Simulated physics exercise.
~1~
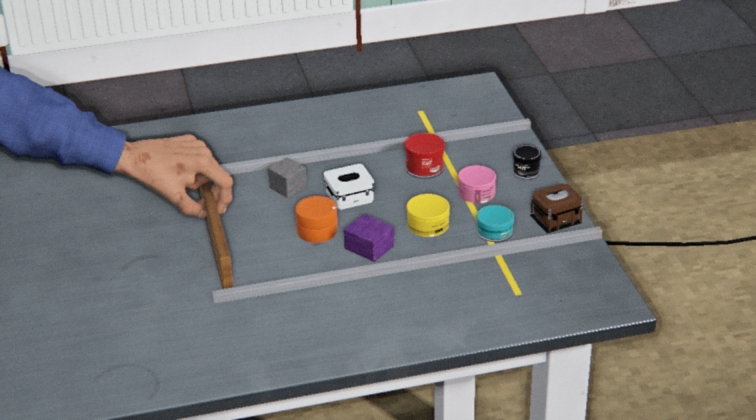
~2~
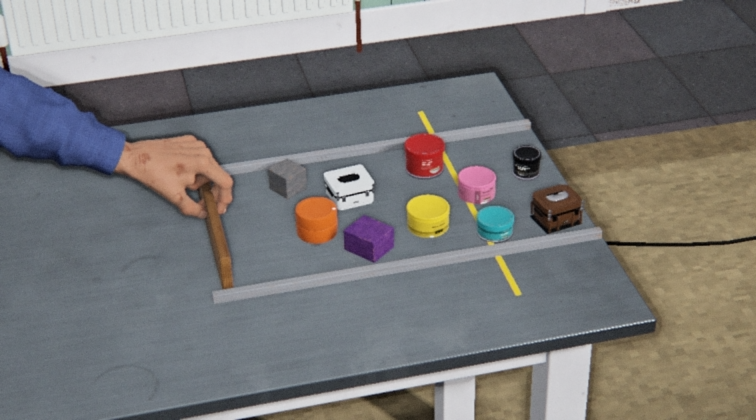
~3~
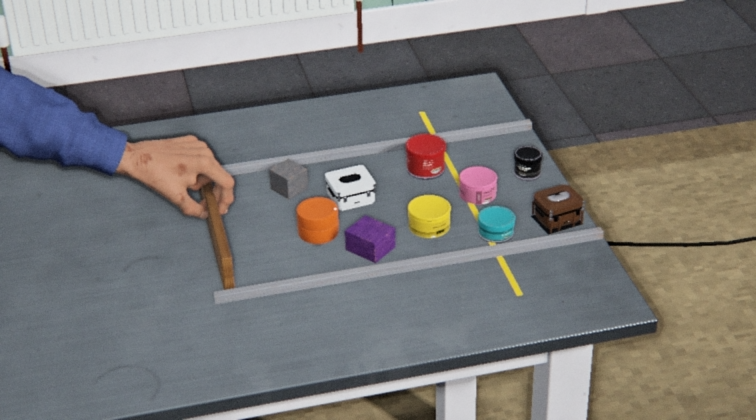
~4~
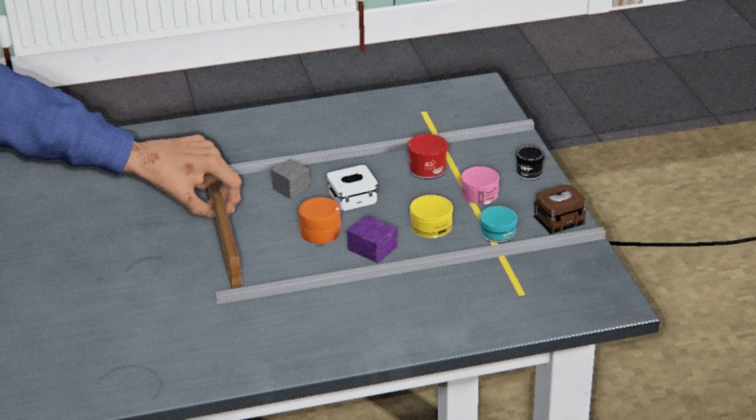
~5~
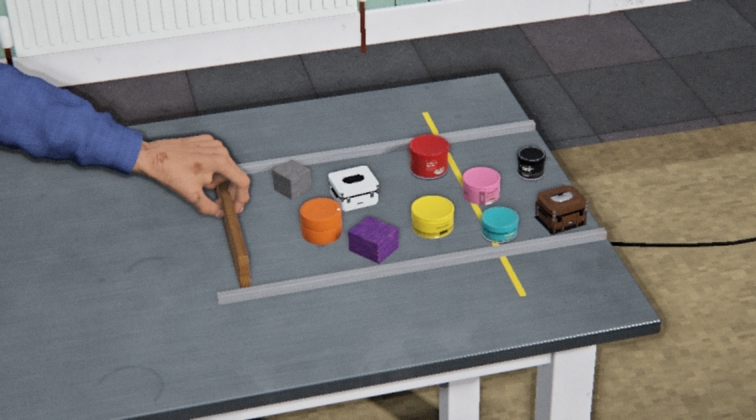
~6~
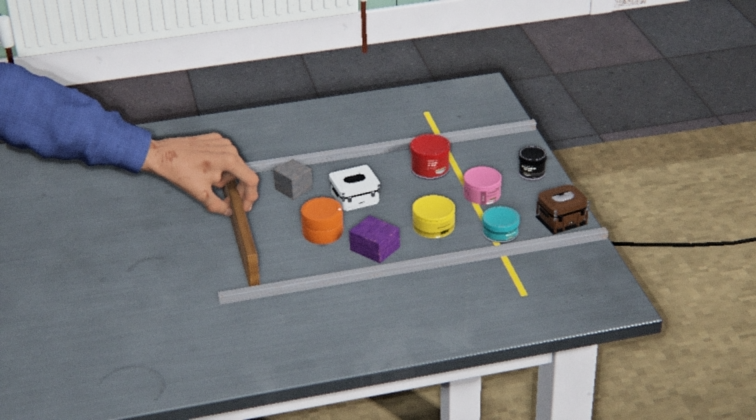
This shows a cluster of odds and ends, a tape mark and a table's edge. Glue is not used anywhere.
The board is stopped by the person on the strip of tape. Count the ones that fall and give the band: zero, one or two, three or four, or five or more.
Band: Zero.
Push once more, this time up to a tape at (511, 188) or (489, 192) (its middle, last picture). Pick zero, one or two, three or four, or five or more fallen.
Lab note - per position, in order: Just one or two; none.
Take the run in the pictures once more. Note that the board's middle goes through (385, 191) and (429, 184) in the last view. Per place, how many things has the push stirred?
5, then 8.
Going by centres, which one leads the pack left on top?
Answer: The brown case.
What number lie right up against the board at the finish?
4 end up touching it.
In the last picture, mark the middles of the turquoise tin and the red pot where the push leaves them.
The first ends close to (544, 225), the second close to (497, 146).
Soon after, none off yet; brown case at rest near (562, 208); black tin at rest near (532, 164); pink tub at rest near (482, 186).
At rest, the number that fall off is zero.
